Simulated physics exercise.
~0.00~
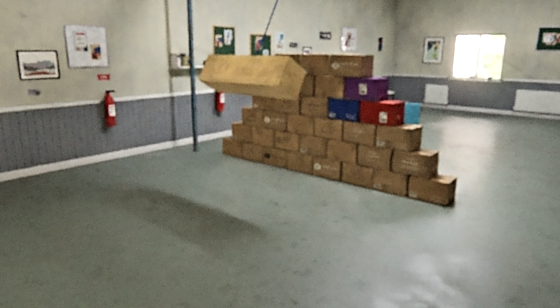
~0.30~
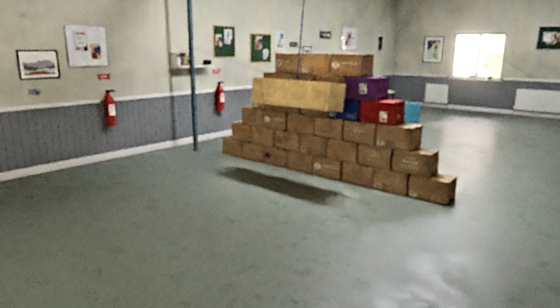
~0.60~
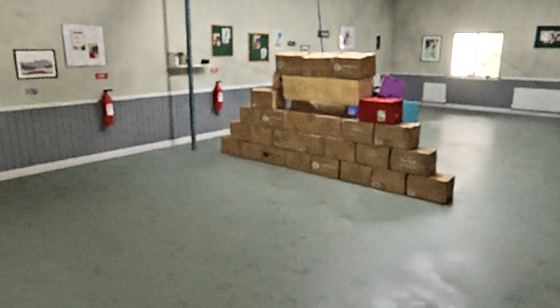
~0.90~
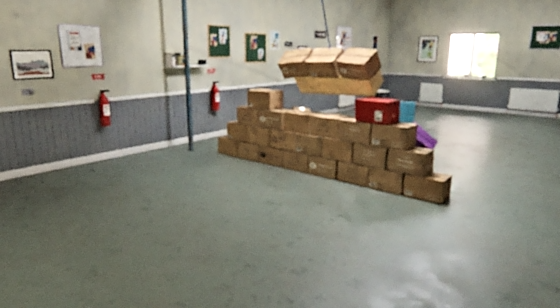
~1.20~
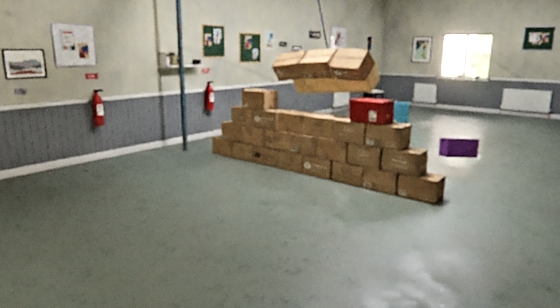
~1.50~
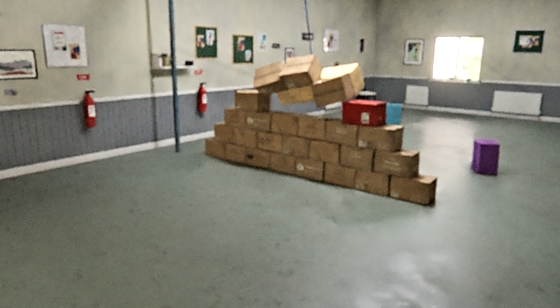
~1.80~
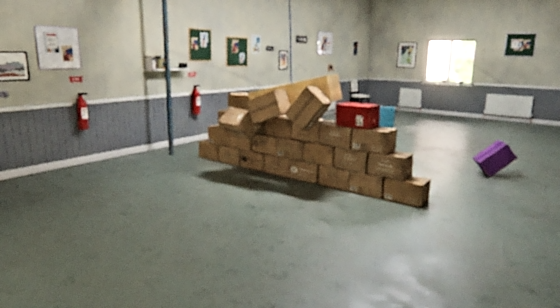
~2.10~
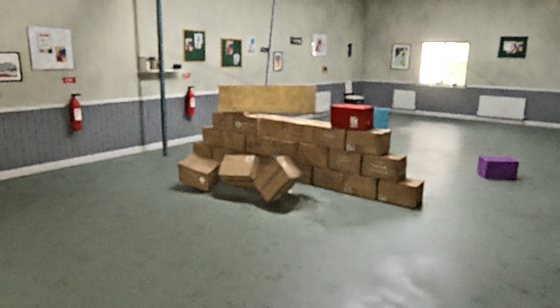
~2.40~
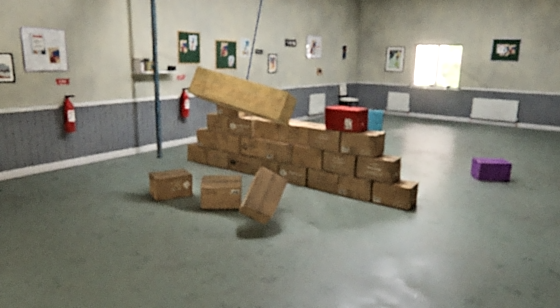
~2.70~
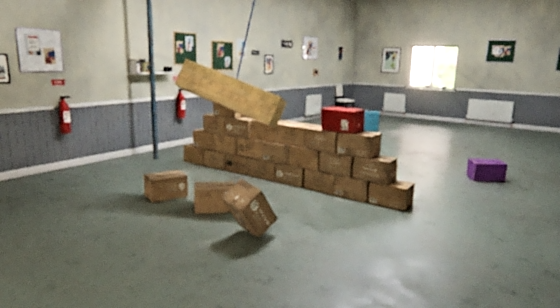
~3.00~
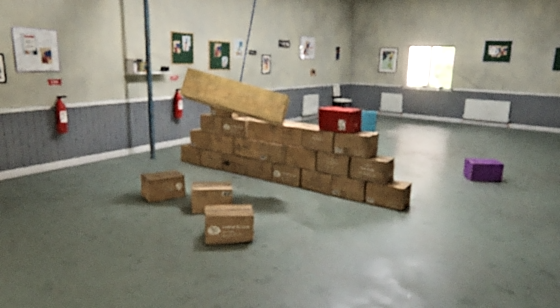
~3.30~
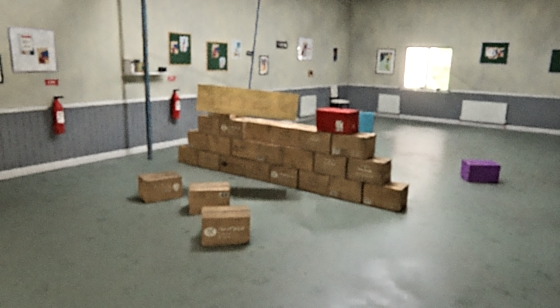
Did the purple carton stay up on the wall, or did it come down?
It came down. The purple carton was knocked off the wall when the beam swung in, and it ended up lying on the floor to the right.
A hanging wooden beam swung into a stepped wall of cartons and knocked a purple one off to the right, then swung back as three brown ones tumbled off the front, leaving the red carton still on the wall.
